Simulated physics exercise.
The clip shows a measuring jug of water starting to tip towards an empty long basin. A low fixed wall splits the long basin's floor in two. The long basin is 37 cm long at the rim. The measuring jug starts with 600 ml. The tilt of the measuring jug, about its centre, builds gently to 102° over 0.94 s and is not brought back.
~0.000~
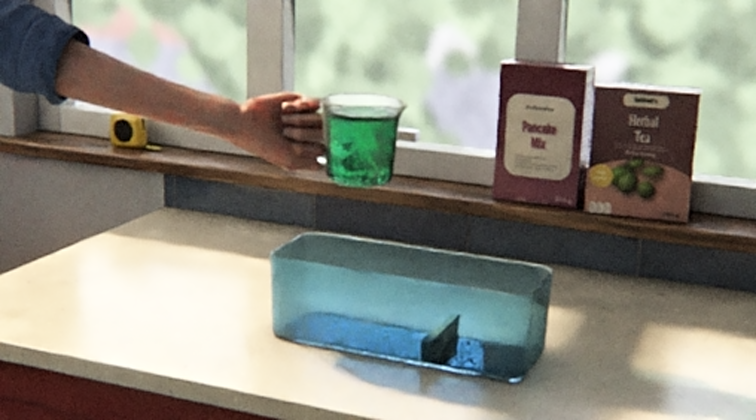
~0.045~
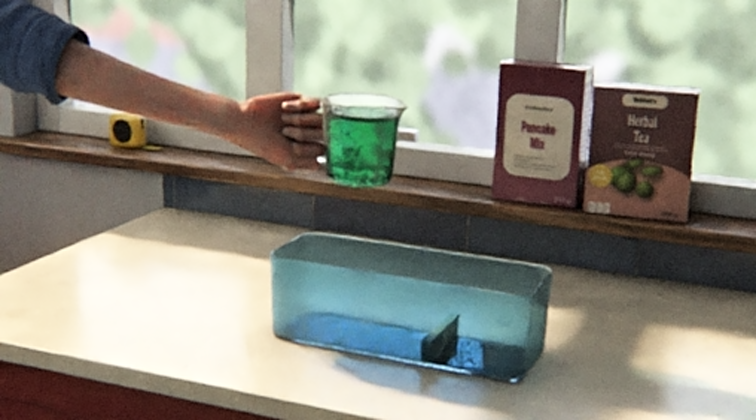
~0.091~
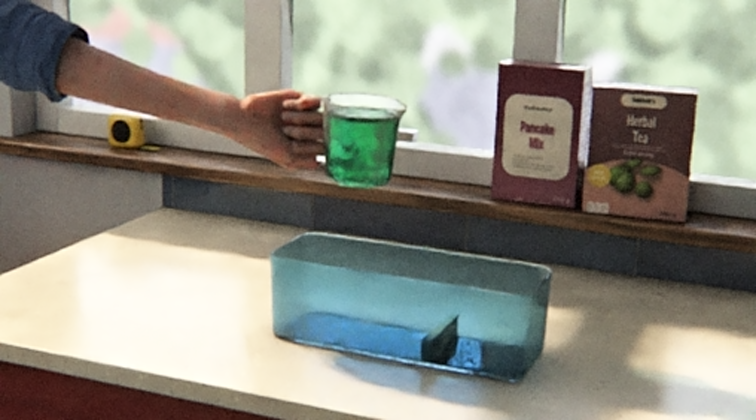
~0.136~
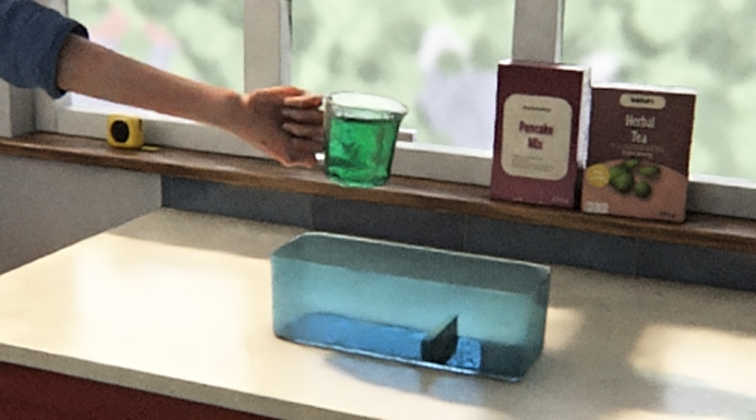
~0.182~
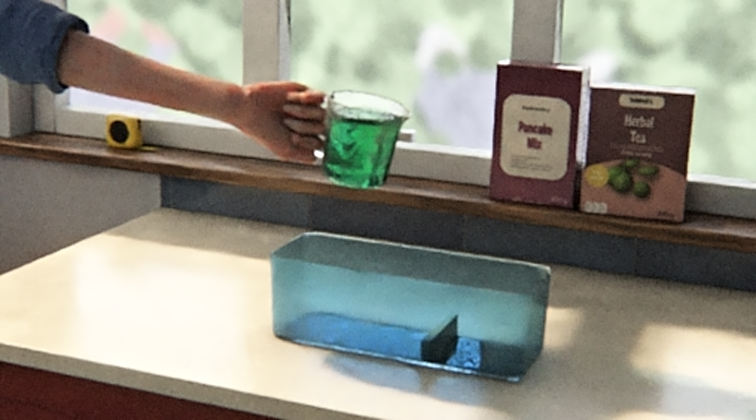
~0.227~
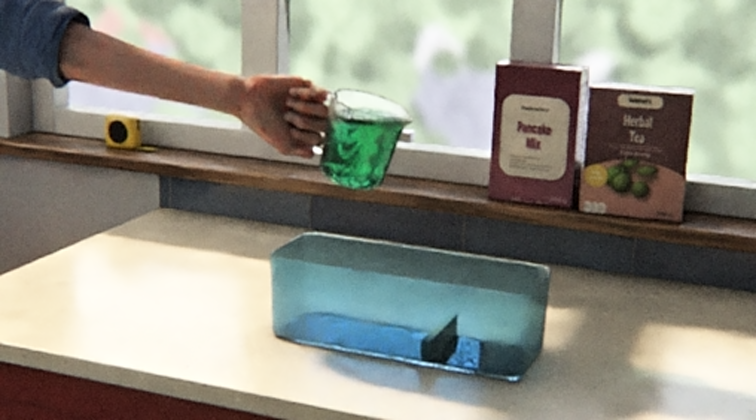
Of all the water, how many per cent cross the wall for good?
Roughly 68 per cent is past the wall.
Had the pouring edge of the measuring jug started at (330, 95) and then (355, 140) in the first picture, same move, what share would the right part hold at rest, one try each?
First 20, then 15 per cent.
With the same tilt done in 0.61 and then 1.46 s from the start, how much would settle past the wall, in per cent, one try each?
First 70, then 70 per cent.
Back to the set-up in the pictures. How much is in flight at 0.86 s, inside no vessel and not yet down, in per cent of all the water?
Near 24 in a hundred.
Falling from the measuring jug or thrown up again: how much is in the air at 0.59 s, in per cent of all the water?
Near 22 in a hundred.
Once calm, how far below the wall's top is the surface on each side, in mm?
Left about 24 mm, right about 4 mm.
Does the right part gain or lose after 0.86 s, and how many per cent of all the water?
It goes up by about 16.
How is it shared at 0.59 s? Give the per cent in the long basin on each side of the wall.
Some 0 per cent left and 5 right.
Then, 0.59 s in, the tilt is 71° and 73 per cent is still to pour, 0 is left of the wall and 5 right of it.
Then, 0.86 s in, the tilt is 100° and 20 per cent is still to pour, 5 is left of the wall and 51 right of it.
Then, 1.14 s in, the tilt is 102° and 2 per cent is still to pour, 15 is left of the wall and 79 right of it.
Then, 1.44 s in, the tilt is 102° and 0 per cent is still to pour, 30 is left of the wall and 69 right of it.
Finally, 31 per cent lies left of the wall, 68 right of it and 1 outside.
